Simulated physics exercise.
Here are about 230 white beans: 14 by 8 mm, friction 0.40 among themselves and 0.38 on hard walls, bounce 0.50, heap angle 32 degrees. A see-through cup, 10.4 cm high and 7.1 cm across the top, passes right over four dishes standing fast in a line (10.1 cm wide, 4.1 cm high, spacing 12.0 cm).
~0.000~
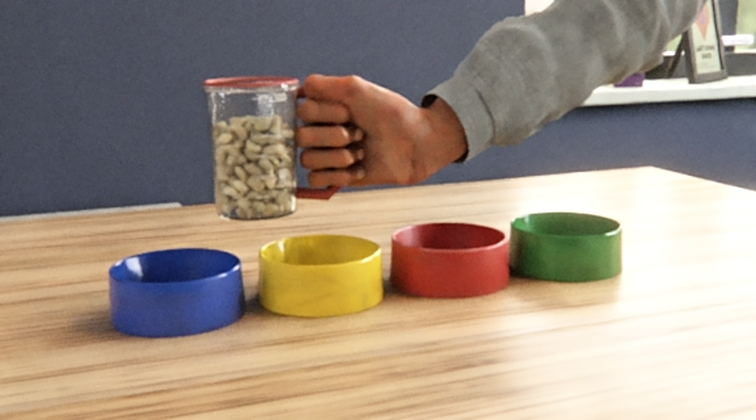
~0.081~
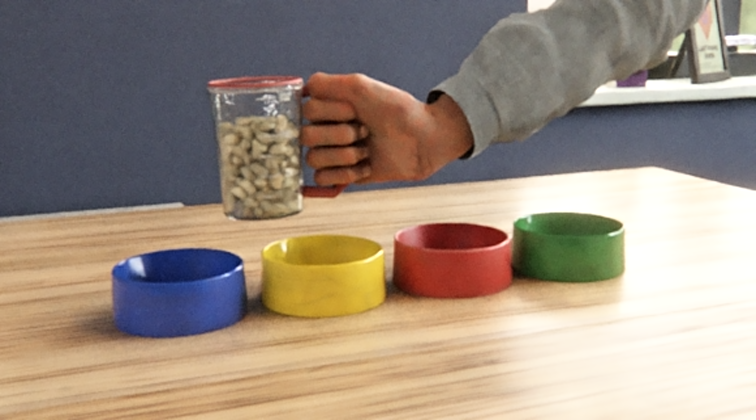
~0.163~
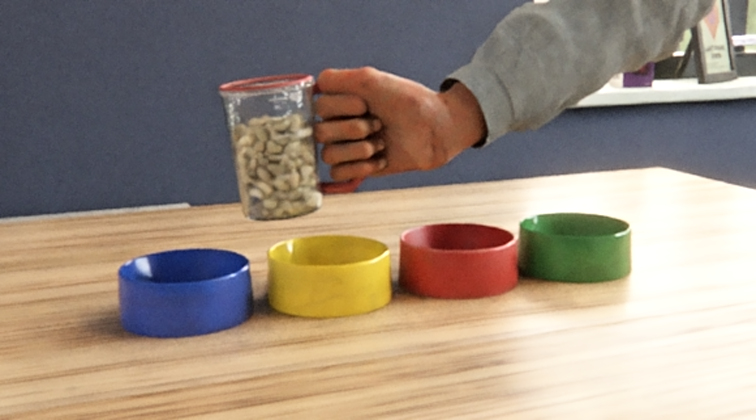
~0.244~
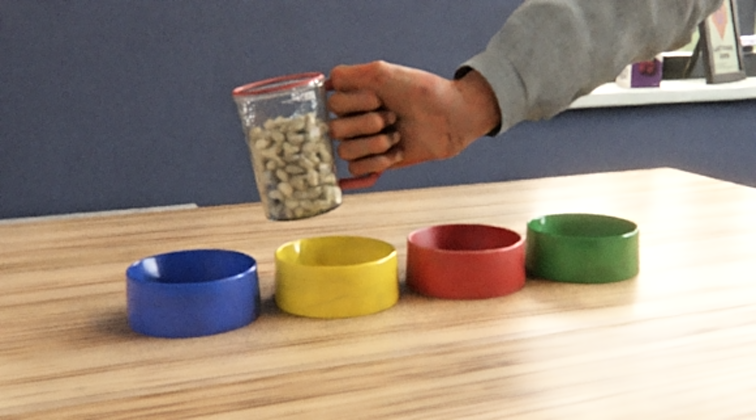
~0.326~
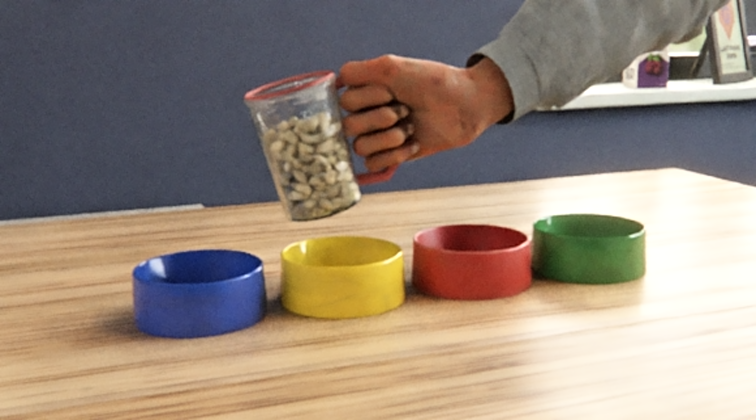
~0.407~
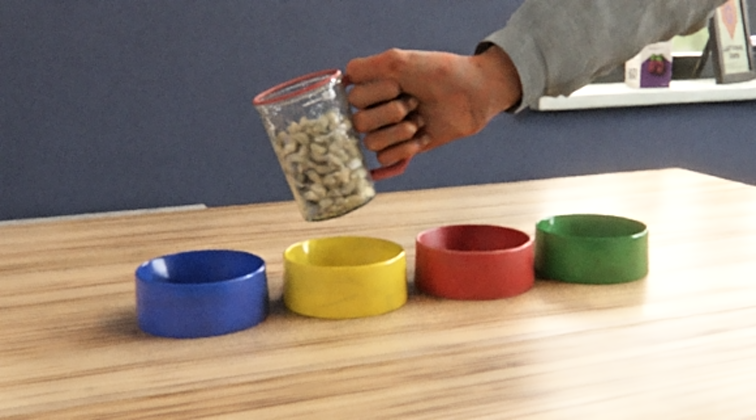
A hand holding a clear cup of white beans moves slightly to the right above blue, yellow, red and green dishes lined up on a wooden table, gradually tilting the cup so its rim leans to the left.
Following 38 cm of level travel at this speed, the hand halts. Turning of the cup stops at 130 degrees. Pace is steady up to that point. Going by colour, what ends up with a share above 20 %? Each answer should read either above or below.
Red - above, blue - below, green - below, yellow - below, counter - below.
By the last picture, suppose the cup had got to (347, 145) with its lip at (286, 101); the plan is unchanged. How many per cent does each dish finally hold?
It'd finish with red at 0, blue at 0, green at 90 and yellow at 0.
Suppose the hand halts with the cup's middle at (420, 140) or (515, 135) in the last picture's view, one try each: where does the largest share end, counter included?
The largest share ends at yellow first and at red second.
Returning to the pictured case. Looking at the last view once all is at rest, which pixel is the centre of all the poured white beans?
(472, 258) or so.
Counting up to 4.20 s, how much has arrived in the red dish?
Estimate: Near 95 %.
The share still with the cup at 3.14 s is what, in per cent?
Around 0 per cent of the load.
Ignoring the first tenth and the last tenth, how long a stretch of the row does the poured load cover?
Some 6 centimetres.
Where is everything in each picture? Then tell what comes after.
The first frame shows cup at (254, 148), tilt 0 degrees, lip at (206, 84), moved 0.0 cm; middle of the pieces at (257, 167); blue dish at (176, 266); yellow dish at (320, 250); red dish at (449, 236); green dish at (566, 224).
The second frame shows cup at (260, 148), tilt 1 degrees, lip at (211, 85), moved 0.3 cm; middle of the pieces at (263, 167).
The third frame shows cup at (275, 147), tilt 5 degrees, lip at (222, 89), moved 1.0 cm; middle of the pieces at (279, 167).
The fourth frame shows cup at (291, 148), tilt 10 degrees, lip at (235, 94), moved 1.8 cm; middle of the pieces at (297, 166).
The fifth frame shows cup at (307, 147), tilt 14 degrees, lip at (247, 98), moved 2.6 cm; middle of the pieces at (314, 166).
The sixth frame shows cup at (319, 147), tilt 18 degrees, lip at (256, 103), moved 3.3 cm; middle of the pieces at (327, 165); blue dish at (201, 267); yellow dish at (344, 252); red dish at (474, 238); green dish at (591, 226). The cup turns about 55 degrees a second and travels 10 cm a second.
After 2.05 s, tilt 105 degrees; cup holds 95 %, red 5 %.
Then, at 3.14 s, tilt 130 degrees; cup holds 0 %, red 95 %.
After 4.20 s, tilt 130 degrees; cup holds 0 %, red 95 %.
In the end, at 4.5 s, red 95 %, blue 0 %, green 0 %, yellow 0 %, counter 5 %.
